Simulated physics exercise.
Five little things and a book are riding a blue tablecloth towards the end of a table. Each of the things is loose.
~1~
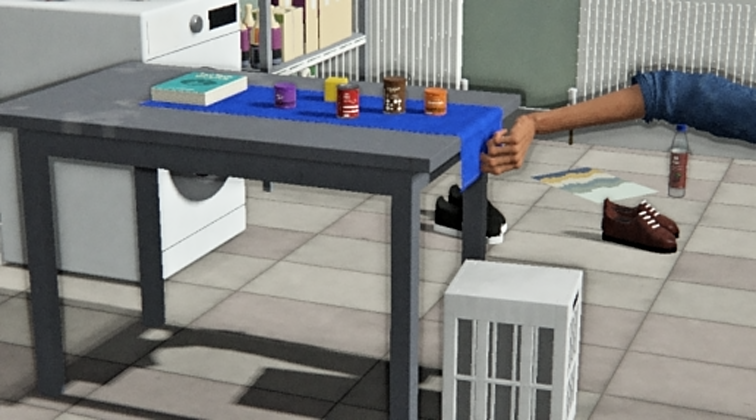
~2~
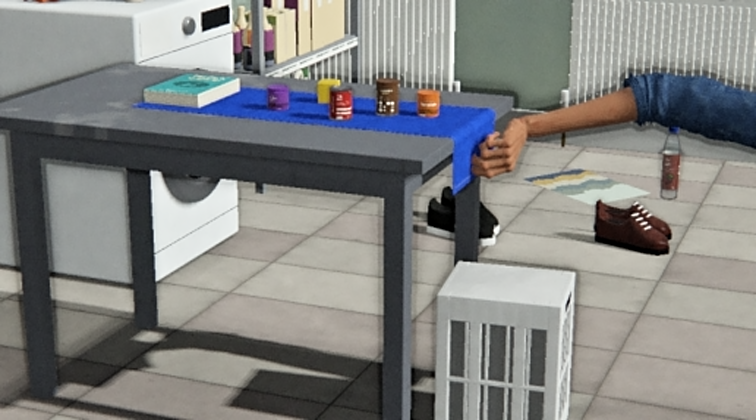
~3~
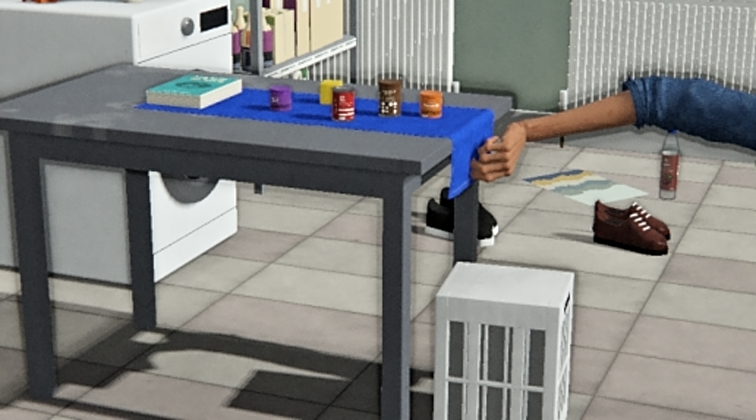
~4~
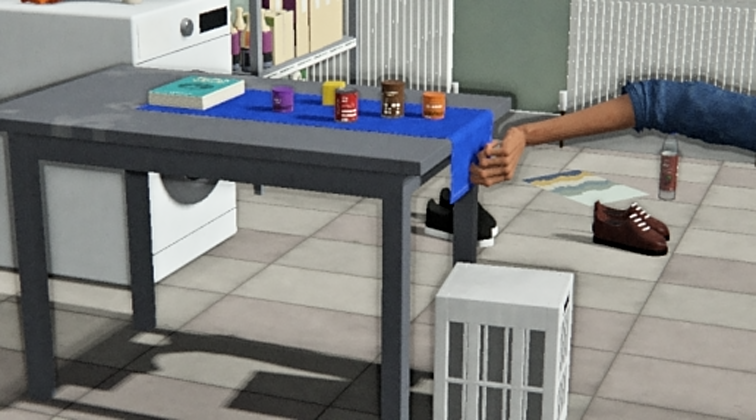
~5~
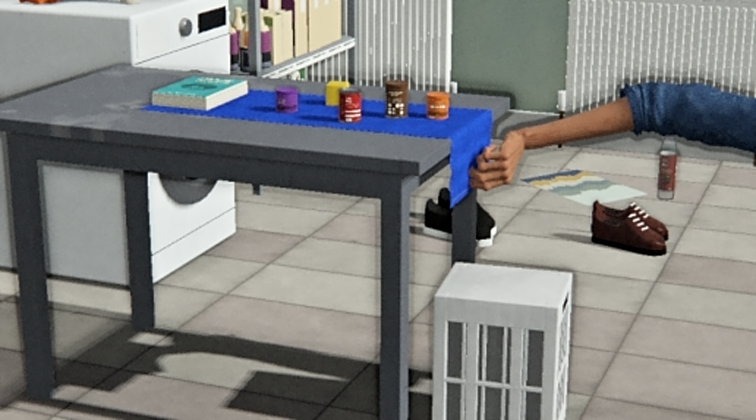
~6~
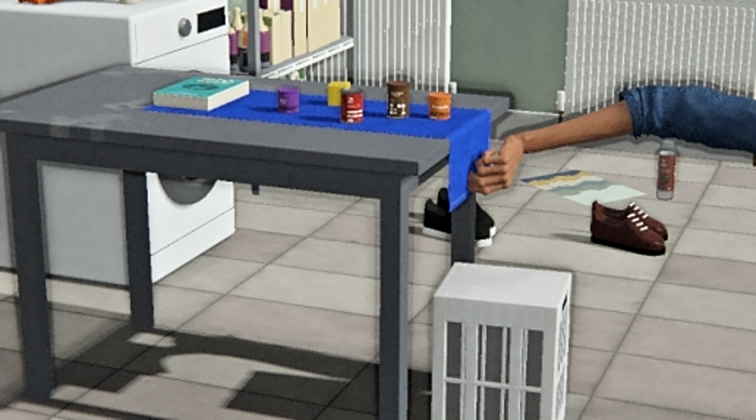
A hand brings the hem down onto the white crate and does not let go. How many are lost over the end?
Okay, the things that come down total two by my count.
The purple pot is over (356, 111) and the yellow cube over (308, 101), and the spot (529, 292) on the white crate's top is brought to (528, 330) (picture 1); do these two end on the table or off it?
Here's what happens: The purple pot leaves its perch, the yellow cube remains aboard.
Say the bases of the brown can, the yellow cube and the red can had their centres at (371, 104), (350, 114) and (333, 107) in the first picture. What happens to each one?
The brown can will stay where it is, the yellow cube will stay where it is, and the red can will stay where it is.
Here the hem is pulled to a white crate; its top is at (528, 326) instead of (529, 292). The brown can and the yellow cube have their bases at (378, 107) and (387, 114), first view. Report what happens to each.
The brown can? Lost. The yellow cube? Lost.
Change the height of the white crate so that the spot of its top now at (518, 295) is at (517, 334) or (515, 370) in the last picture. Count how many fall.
Respectively 3 and 4.
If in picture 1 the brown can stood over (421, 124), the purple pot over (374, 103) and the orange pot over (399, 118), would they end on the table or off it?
Of the three, the brown can takes a tumble, the purple pot stays aboard, the orange pot takes a tumble.
Soon after, hem near (470, 233); orange pot gone.
Then, hem on the crate; orange pot and brown can gone.
At rest, hem on the crate; orange pot and brown can gone. It carries off two.
